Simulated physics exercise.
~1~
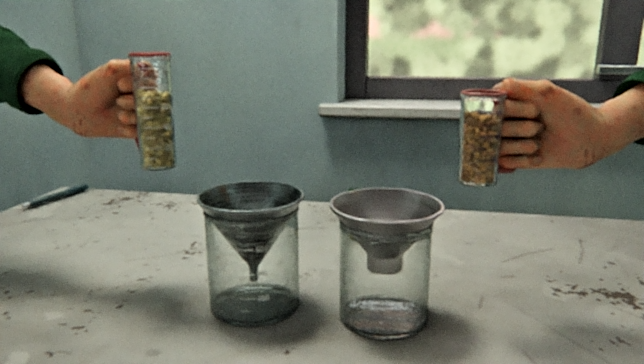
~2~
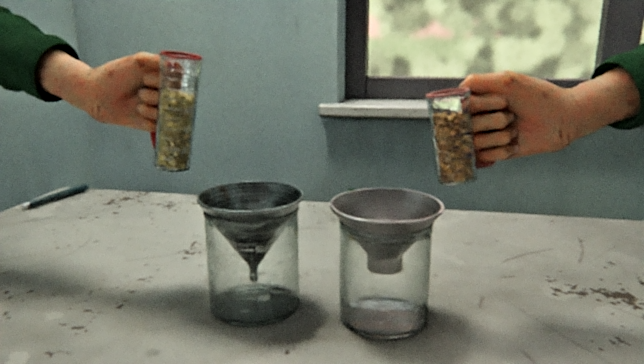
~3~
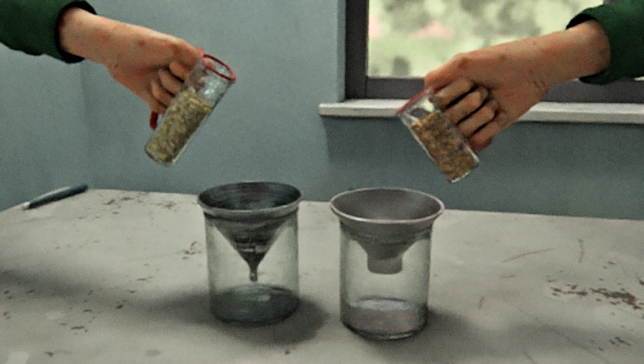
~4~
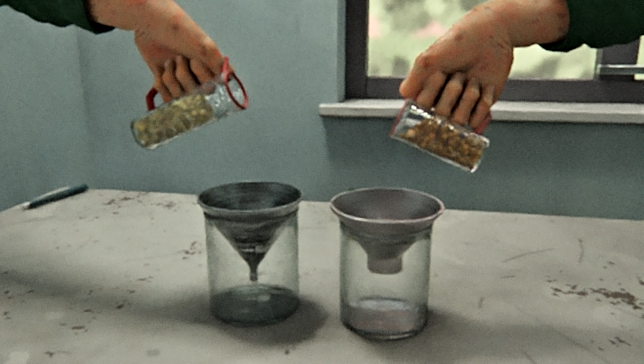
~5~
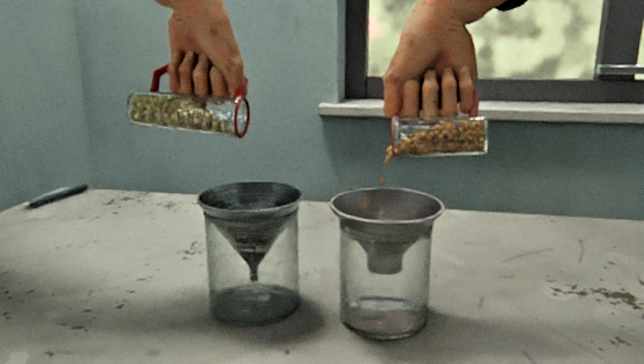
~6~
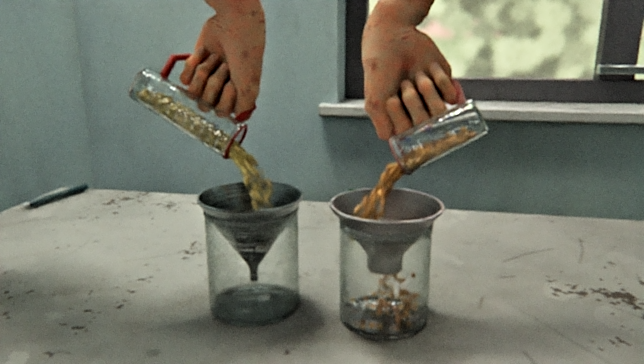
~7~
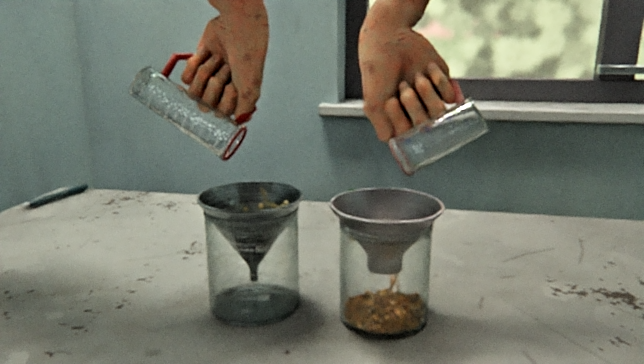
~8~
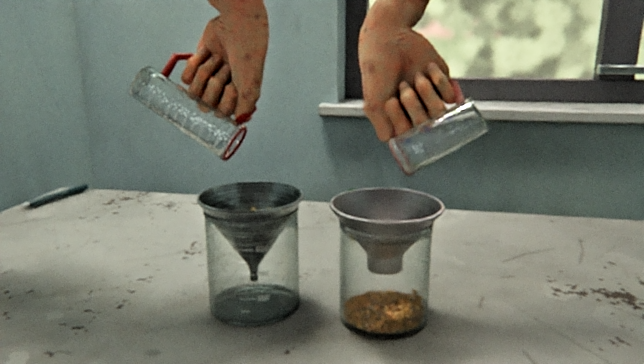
Two hands in green sleeves hold clear cups with red rims, the left filled with greenish-yellow pieces and the right with orange-brown ones, above two funnels set in glass jars on a worn pale table. The view is still and level, with a blue-grey wall and window behind. The hands move inward and tip the cups, and the right cup begins spilling first. Both then pour fully into the dark left funnel and the lighter right one. The right load drops through and settles in its jar, while the left load stays caught in its funnel, leaving that jar empty.
